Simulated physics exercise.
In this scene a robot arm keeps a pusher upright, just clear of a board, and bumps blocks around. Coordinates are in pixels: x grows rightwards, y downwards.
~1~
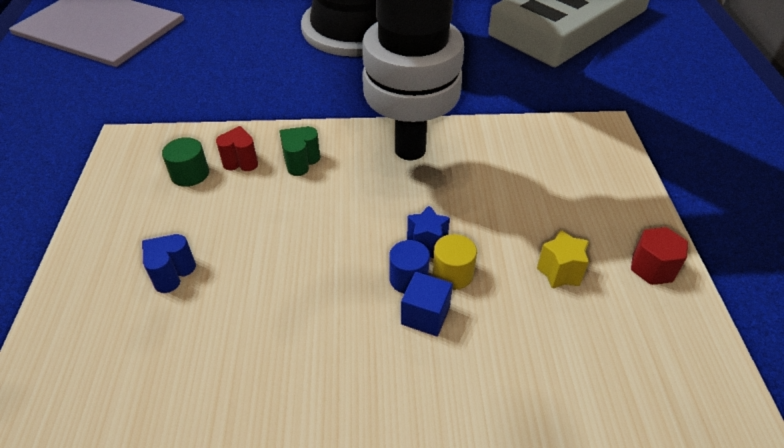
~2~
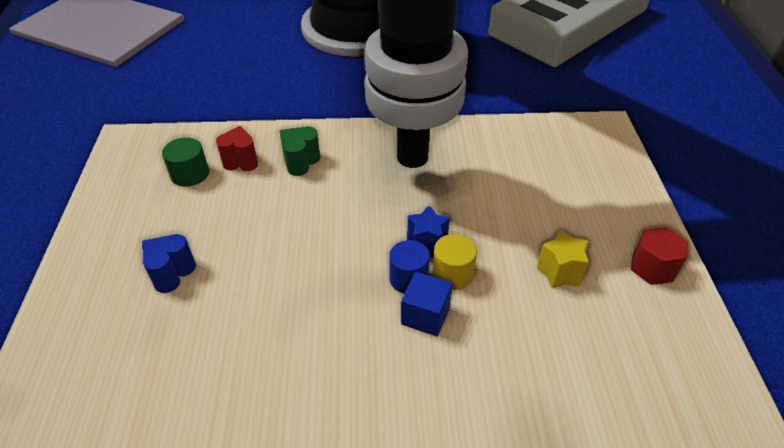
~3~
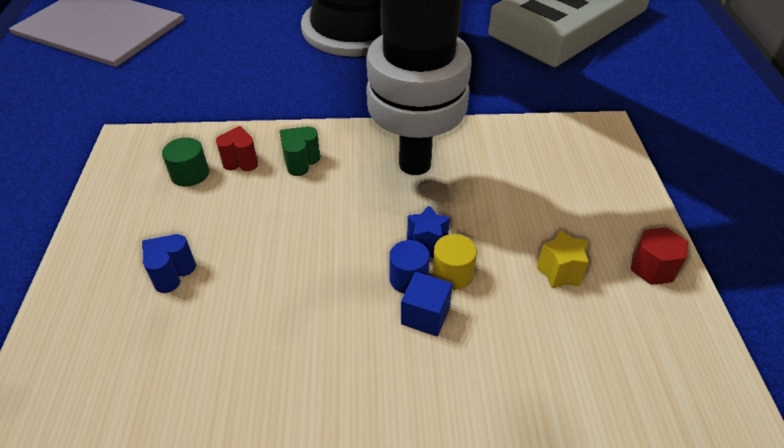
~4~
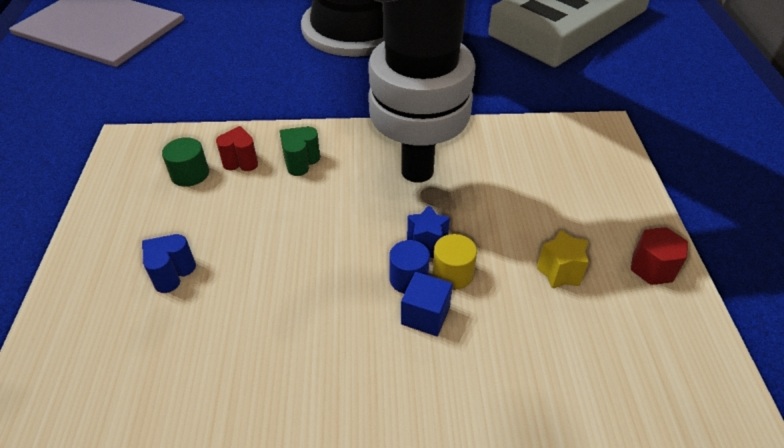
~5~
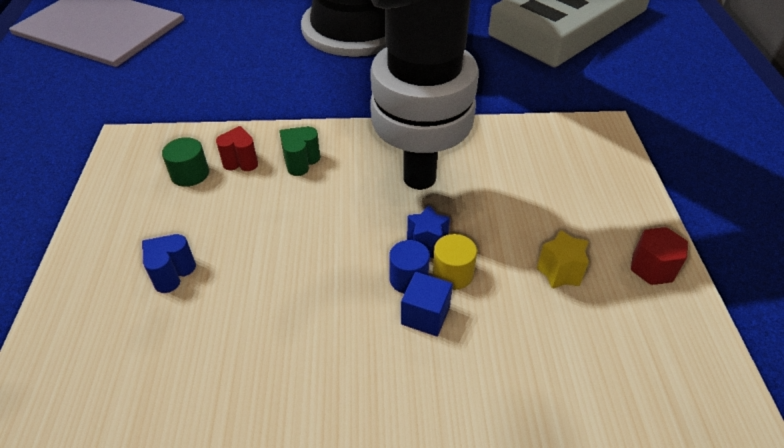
Robot arm with a dark tip moving slightly toward a cluster of blue and yellow blocks, which stay still on a wooden board.
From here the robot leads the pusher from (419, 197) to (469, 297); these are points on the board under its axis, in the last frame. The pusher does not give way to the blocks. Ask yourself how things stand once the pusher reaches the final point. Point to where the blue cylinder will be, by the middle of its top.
I predict (388, 266).
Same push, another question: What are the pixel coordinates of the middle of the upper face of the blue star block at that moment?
Expect it around (434, 268).
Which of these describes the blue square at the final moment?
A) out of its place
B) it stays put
I choose A.
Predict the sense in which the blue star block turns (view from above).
Clockwise.
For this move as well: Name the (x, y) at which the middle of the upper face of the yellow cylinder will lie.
It should be at about (479, 307).
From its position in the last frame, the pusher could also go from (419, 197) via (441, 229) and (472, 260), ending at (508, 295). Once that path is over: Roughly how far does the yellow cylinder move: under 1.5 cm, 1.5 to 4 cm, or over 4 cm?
The shift is from 1.5 to 4 cm.
The first path, step by step. One third of the way, pusher (435, 209); blue star block (427, 231), turned 15° clockwise; yellow cylinder (457, 253).
Two thirds of the way, pusher (453, 244); blue cylinder (389, 265); blue star block (428, 254), turned 80° clockwise; yellow cylinder (463, 269).
At the end, pusher (472, 279); blue cylinder (388, 266); blue square (422, 303); blue star block (434, 268), turned 125° clockwise; yellow cylinder (479, 307).
